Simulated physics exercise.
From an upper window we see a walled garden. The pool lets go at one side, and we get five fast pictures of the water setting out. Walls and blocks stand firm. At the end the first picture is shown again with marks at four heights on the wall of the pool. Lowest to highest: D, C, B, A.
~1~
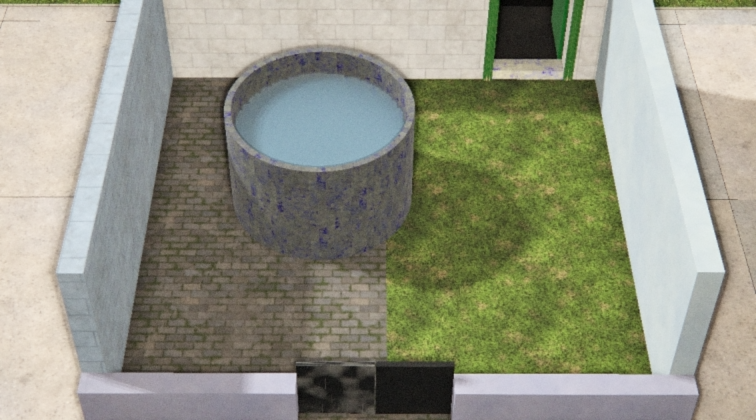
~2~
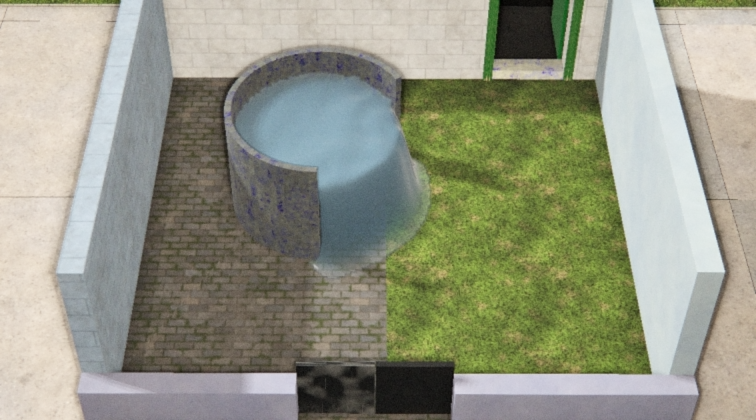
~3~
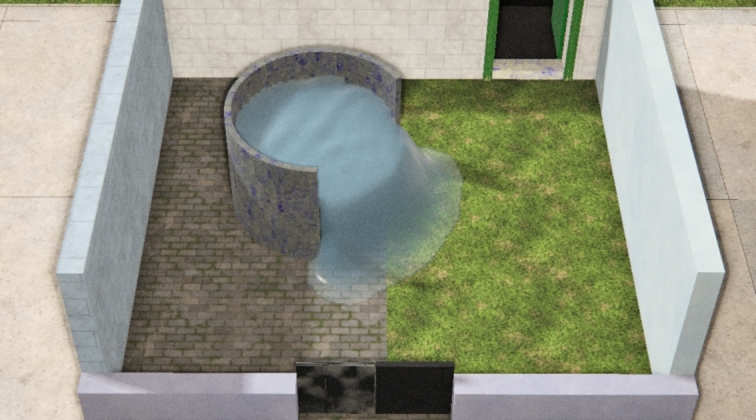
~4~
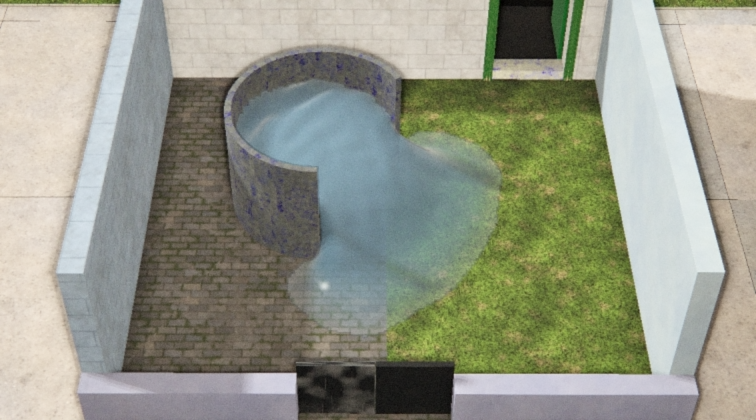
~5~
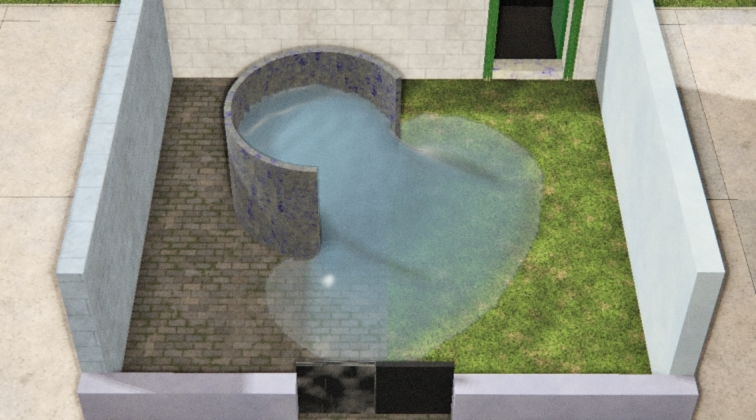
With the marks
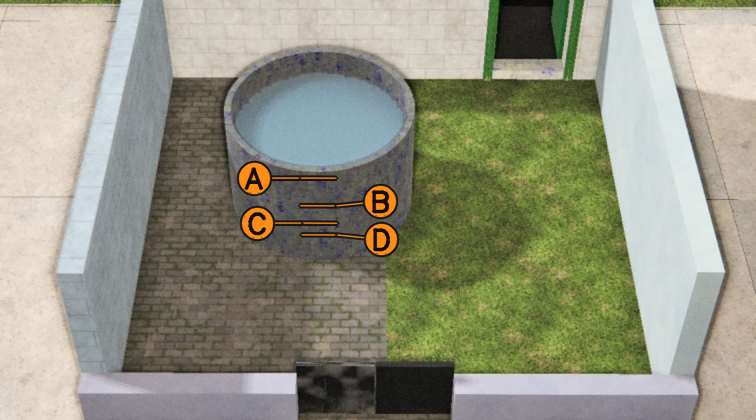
In a walled garden seen from above, a round stone pool stands full of still water; then its front right side is gone and the water pours out, spreading in a widening sheet across the paving and grass.
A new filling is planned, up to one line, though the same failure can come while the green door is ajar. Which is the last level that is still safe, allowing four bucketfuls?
B.
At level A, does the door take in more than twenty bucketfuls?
No, less.
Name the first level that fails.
That would be A.
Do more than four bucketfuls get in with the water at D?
No, that is safe.
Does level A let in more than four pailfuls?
Yes, it does.
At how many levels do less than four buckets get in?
Three of them.
On the marked copy, A at (317, 178); B at (318, 205); C at (319, 223); D at (319, 234); from the bottom up D, C, B, A.
If A is chosen, about 11 bucketfuls get in.
If B is chosen, a bucket or two gets in.
If C is chosen, nothing gets over.
If D is chosen, nothing gets over.
